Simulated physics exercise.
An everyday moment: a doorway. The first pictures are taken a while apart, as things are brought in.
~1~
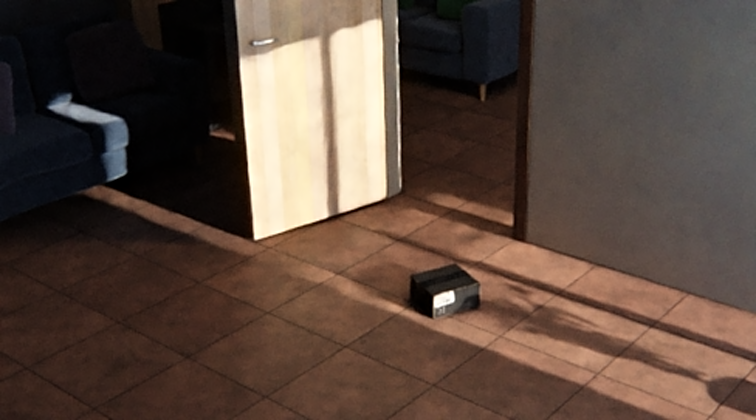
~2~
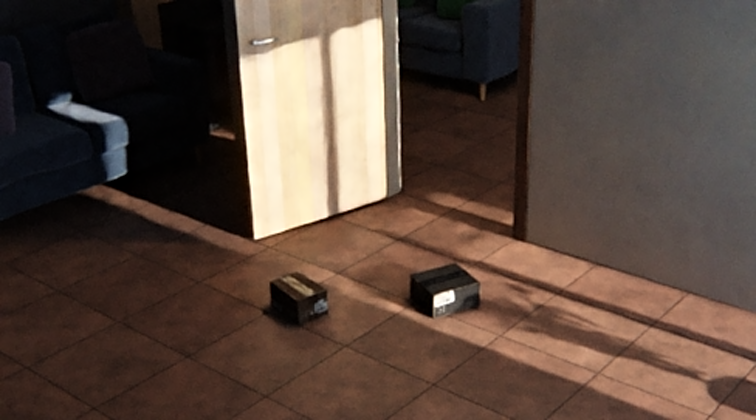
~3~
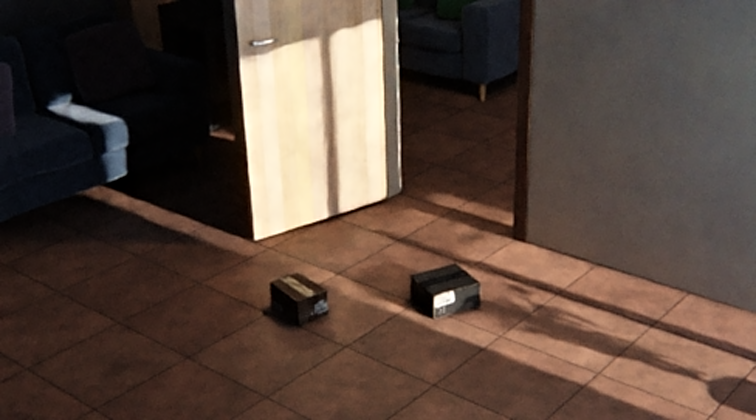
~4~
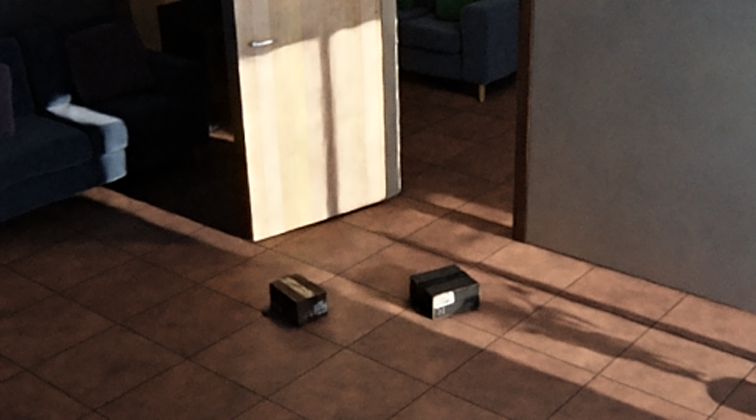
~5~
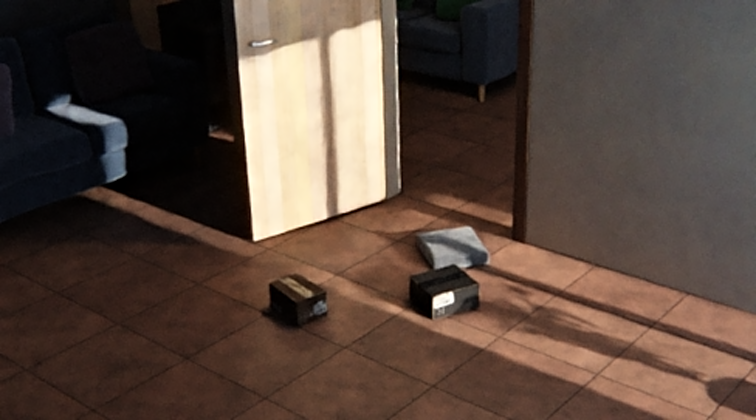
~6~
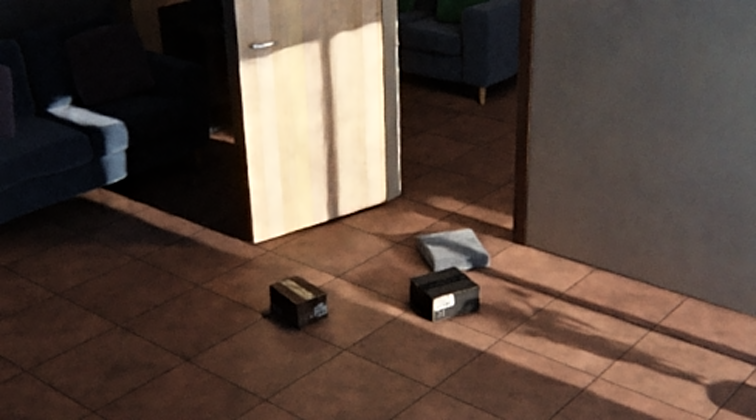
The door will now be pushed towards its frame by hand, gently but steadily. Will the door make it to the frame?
In the end the door stops short.
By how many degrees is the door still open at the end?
Some 20° open.
Then, 1.00 s on from there, door at 76°.
Then, 1.80 s on from there, door at 38°.
Then, 2.10 s on from there, door at 24°; grey cushion shifted a little near (481, 244).
In the end, door at 20°; moved from the start, grey cushion; the other 2 unmoved. At the end, from the last picture's camera, grey cushion near (489, 241).
